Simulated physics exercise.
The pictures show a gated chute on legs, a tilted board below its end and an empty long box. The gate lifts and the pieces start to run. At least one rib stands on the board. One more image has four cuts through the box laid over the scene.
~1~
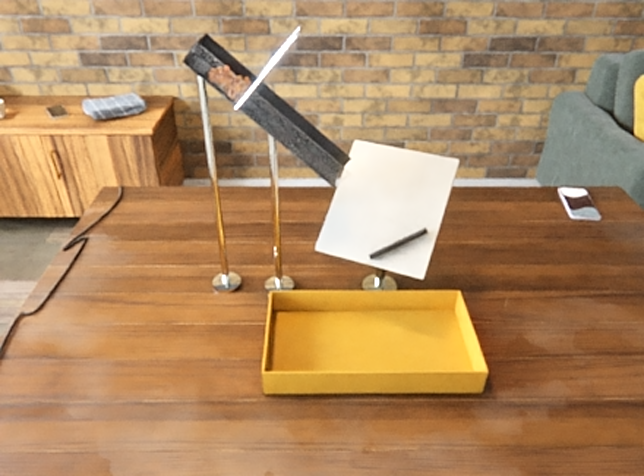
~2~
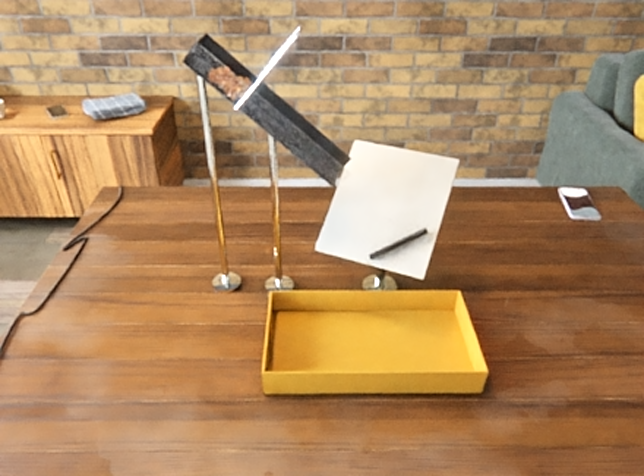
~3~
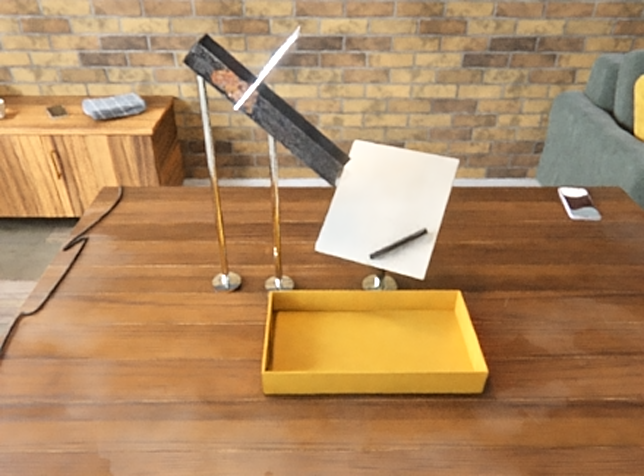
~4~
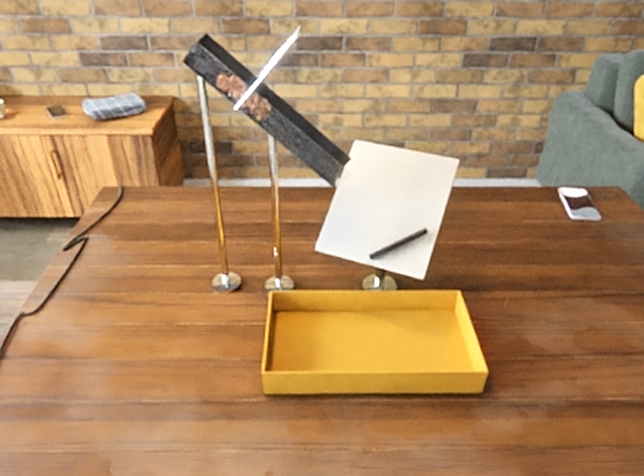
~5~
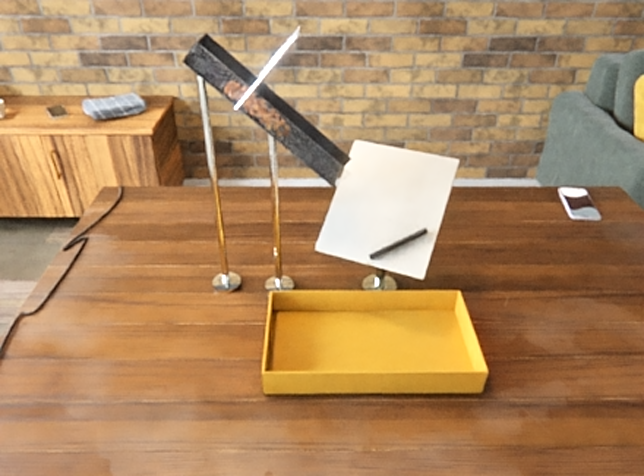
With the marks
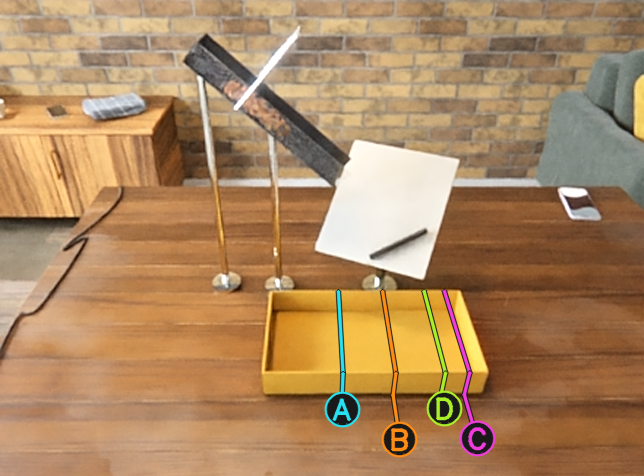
At the start, small reddish-brown pieces sit behind a pale gate in a dark, sloping chute on thin legs, above a tilted white board with a dark rib and an empty yellow box. The pieces slip past the gate, then slide down to the right, spreading out along the chute.
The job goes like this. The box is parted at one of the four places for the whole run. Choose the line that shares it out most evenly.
A works best here.
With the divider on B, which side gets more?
Left.
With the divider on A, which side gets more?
More lands on the right.
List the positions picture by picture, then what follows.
Load behind the gate at (231, 82), roasted chickpeas; lip of the chute at (336, 180), sloping fairly steeply, in the first frame.
Middle of the board at (387, 205), tilted fairly steeply; middle of its low edge at (367, 264); of its high edge at (405, 150), in the second frame.
Front corners of the box at (263, 372) and (487, 371), empty; front of the load at (249, 110), in the third frame.
Middle of the load at (245, 98); its front at (264, 118), about a quarter of the way to the lip; rib from (427, 228) to (368, 255), in the fourth frame.
Middle of the load at (254, 103); its front at (286, 134), about half of the way to the lip, in the fifth frame.
On the marked copy, line A crosses the front rim at (342, 372); line B crosses the front rim at (395, 372); line C crosses the front rim at (469, 371); line D crosses the front rim at (445, 372).
With A, of what is caught, about a third on the left of the divider, about two thirds on the right.
With B, of what is caught, nearly all on the left of the divider, a small part on the right.
With C, of what is caught, all on the left of the divider, none on the right.
With D, of what is caught, all on the left of the divider, none on the right.
